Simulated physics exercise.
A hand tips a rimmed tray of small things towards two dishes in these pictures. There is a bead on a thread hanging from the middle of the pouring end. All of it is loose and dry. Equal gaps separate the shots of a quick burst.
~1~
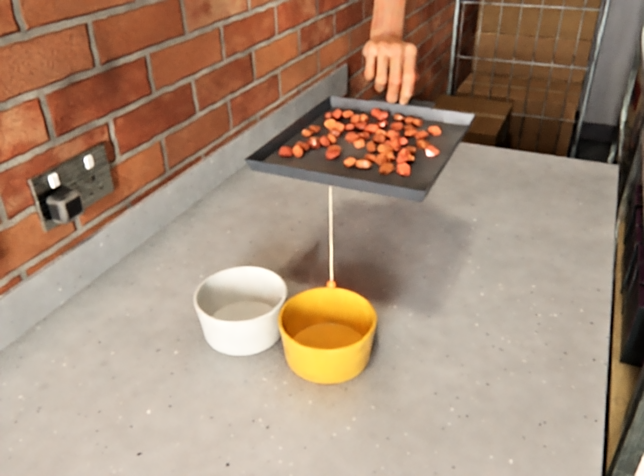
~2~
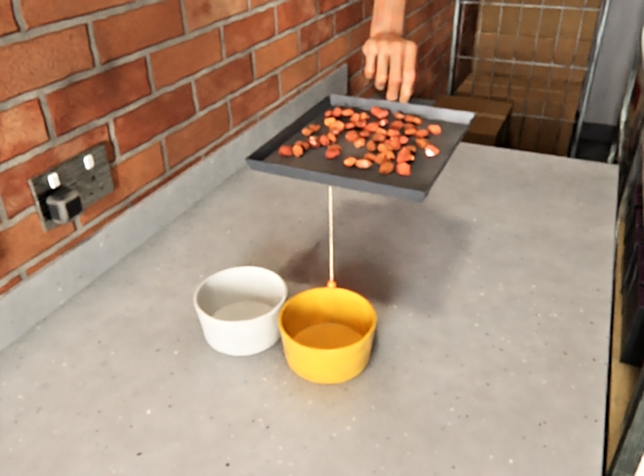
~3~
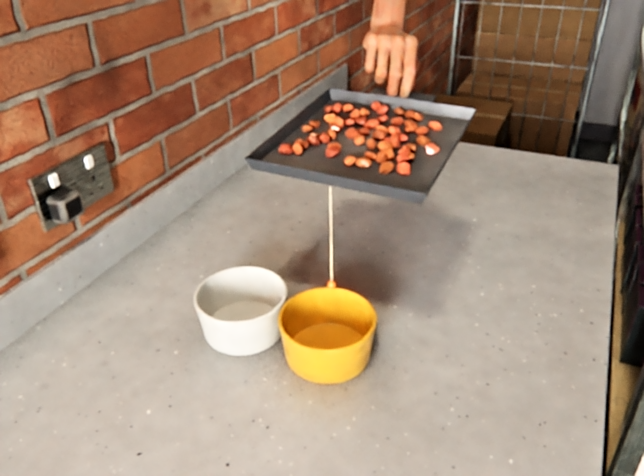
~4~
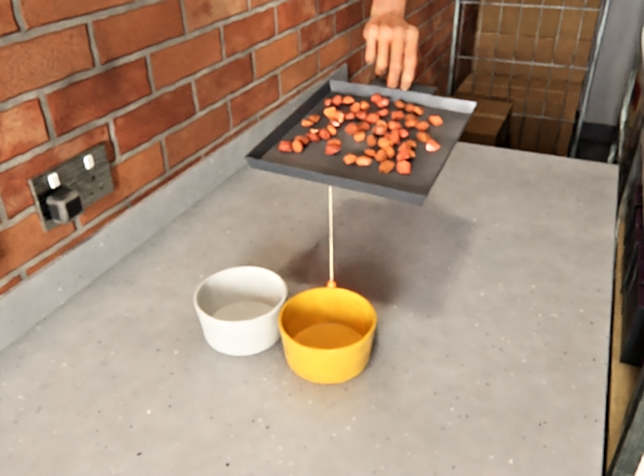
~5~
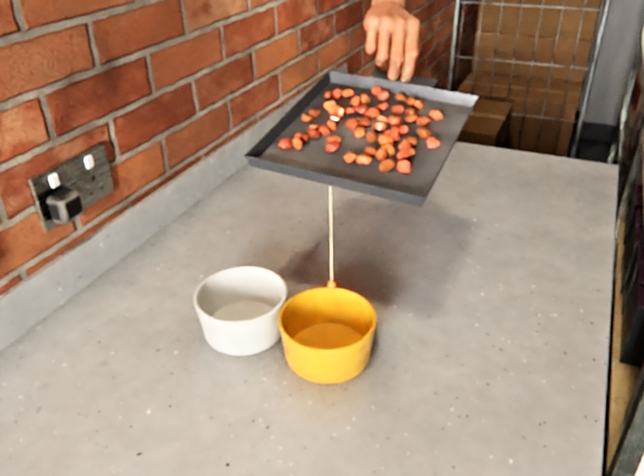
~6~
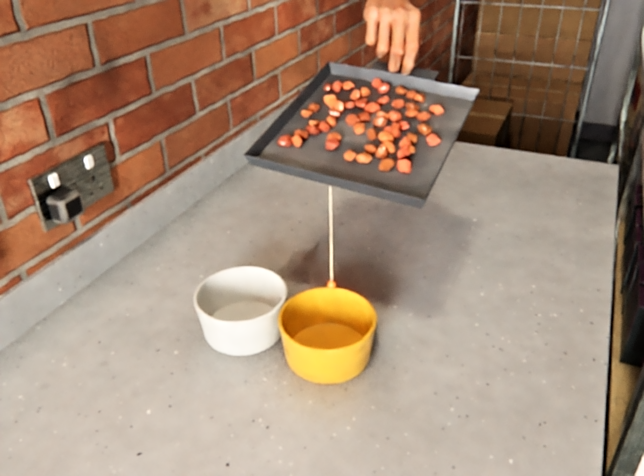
On a speckled grey worktop beside a brick wall, a hand holds a dark rimmed tray of reddish bits above a white dish and a yellow one, a bead hanging on a thread from its near edge. The tray starts level, then its far side rises slightly with the hand, while the bits stay spread across it.
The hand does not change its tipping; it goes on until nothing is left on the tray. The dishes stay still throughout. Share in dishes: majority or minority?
Most of the load is lost.
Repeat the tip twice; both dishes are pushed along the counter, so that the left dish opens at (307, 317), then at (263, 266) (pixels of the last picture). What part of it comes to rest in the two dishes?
The first gives 90 %, the second 0 %.
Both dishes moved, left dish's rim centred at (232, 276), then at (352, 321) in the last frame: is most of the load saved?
In the first position a minority, in the second a majority.
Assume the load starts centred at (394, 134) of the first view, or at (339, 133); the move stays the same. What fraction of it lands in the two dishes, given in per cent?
Near 20 and 40 percent respectively.
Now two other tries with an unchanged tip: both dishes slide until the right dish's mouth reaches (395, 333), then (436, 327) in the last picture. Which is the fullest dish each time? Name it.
First try, the one on the right; second try, the one on the right.
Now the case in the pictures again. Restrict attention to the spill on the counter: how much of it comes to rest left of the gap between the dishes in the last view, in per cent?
Some 0 %.
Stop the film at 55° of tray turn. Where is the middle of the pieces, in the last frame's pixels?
Somewhere about pixel (377, 181).
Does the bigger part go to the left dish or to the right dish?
The one to the right.
Just after the last frame, tray tipped steeply; the larger part on the tray; about a tenth in the air.
A moment on, tray tipped right over; roughly half on the tray; about a tenth in the right dish; about a tenth outside both; roughly a quarter in the air.
Further on, tray tipped past a quarter turn; roughly a third in the right dish; roughly two thirds outside both.
When it is over, tray tipped past a quarter turn; roughly a third in the right dish; not one in the left dish; roughly two thirds outside both.
